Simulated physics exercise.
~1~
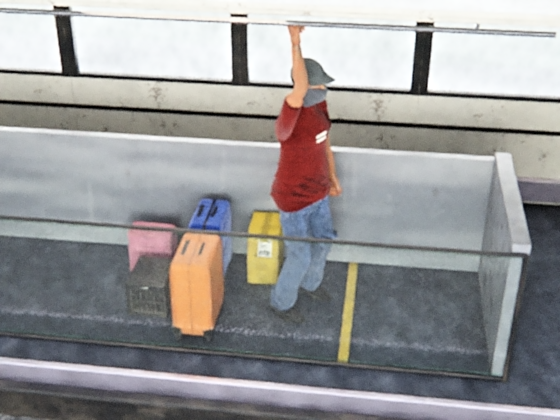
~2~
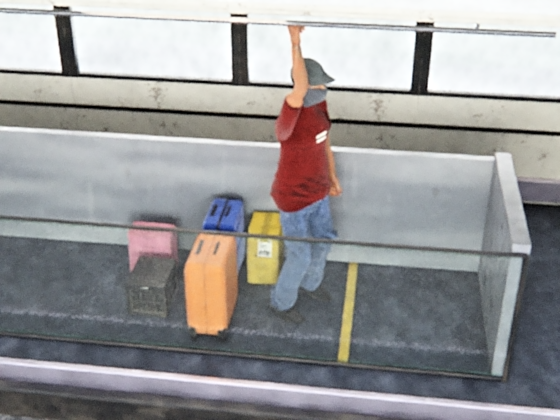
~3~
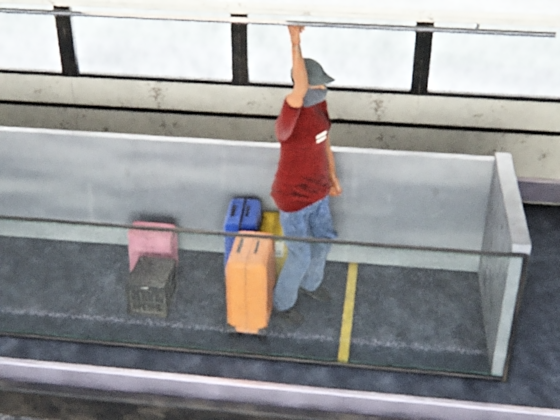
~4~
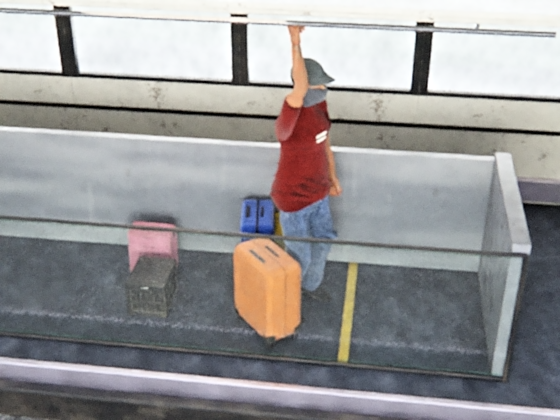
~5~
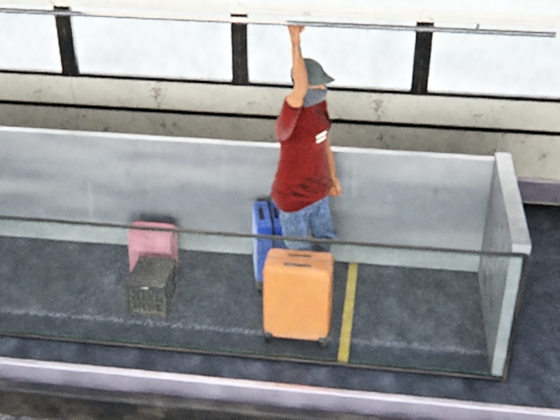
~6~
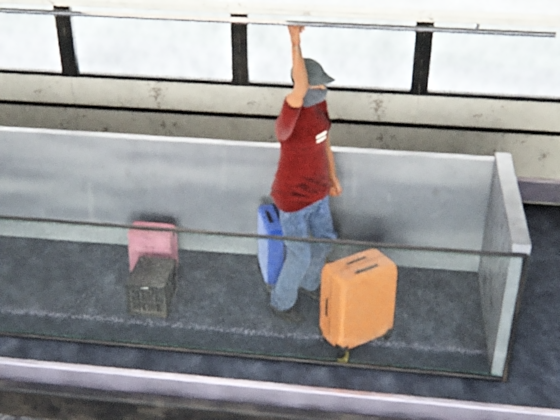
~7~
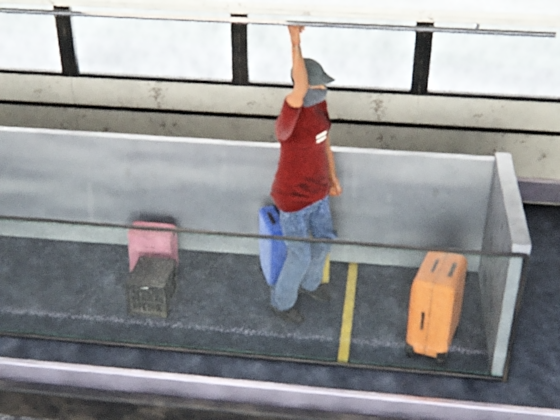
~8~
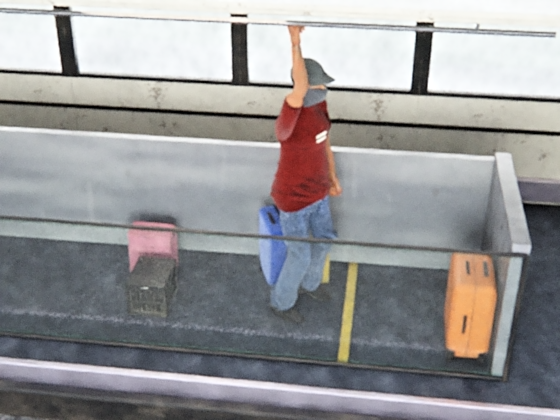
To begin with, a passenger in a red shirt and grey cap grips an overhead rail in a glass-sided bay, with orange, blue and yellow cases, a pink carton and a black crate to the left. The orange and blue cases roll right, and the yellow one soon slips behind the passenger's legs. The orange case turns as it passes in front of him, while the blue case ends up behind his legs. The orange case then crosses the yellow line and reaches the bay's right end, upright. The blue and yellow cases stop short of the line, and the carton and crate never move.
